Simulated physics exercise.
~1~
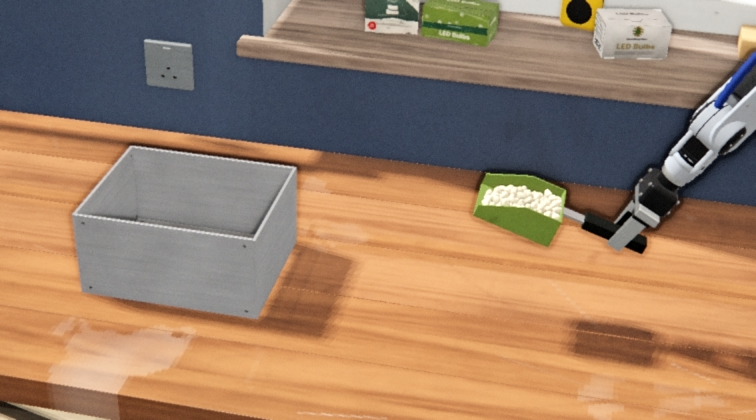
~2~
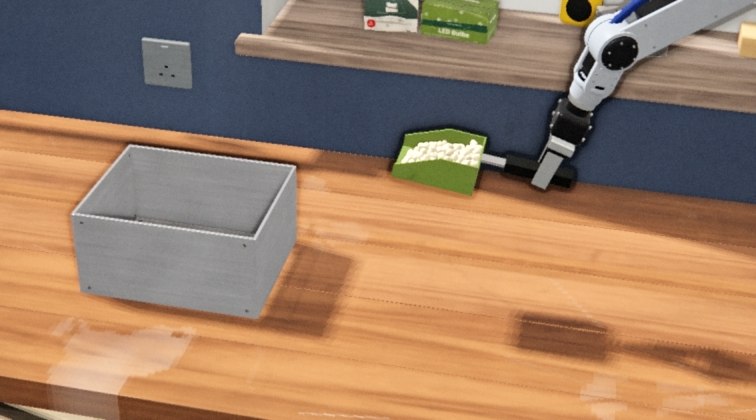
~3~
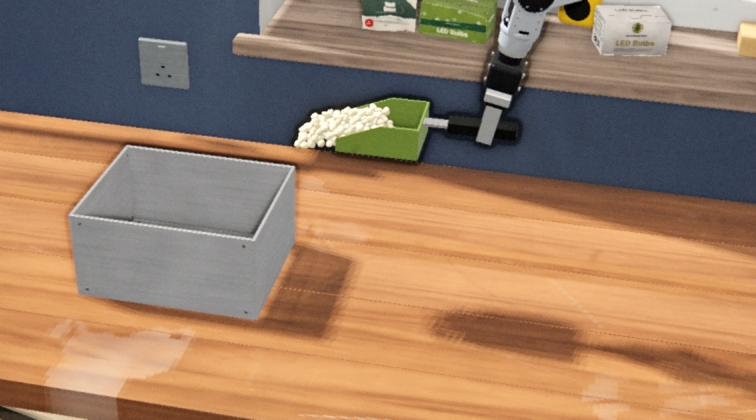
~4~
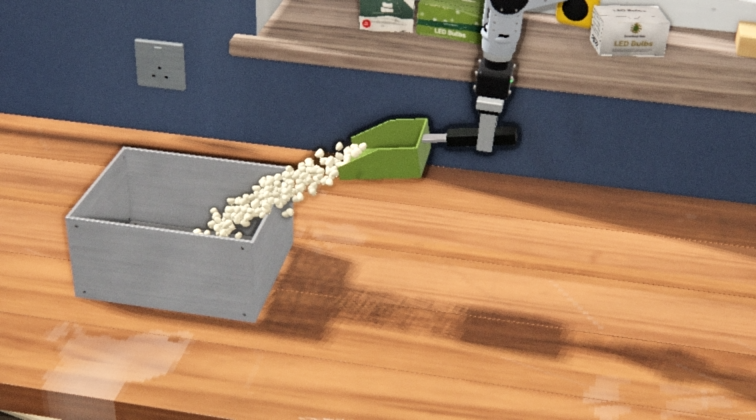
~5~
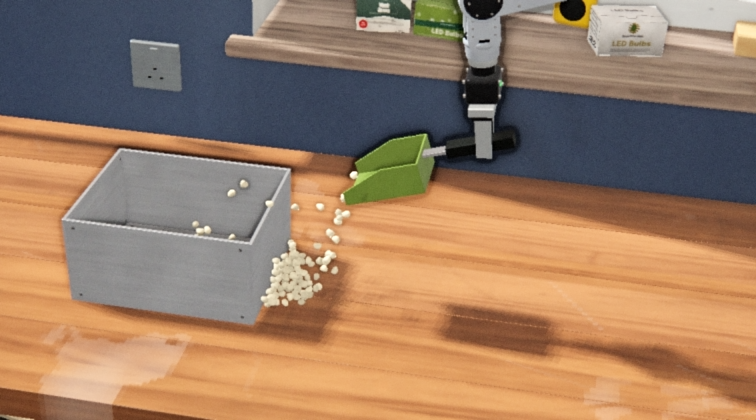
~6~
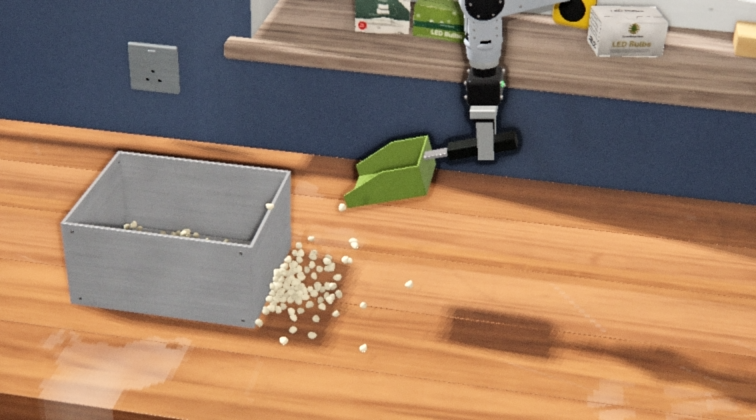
A robot arm tips white beans from a green scoop, some landing in a grey box, many spilling beside it.
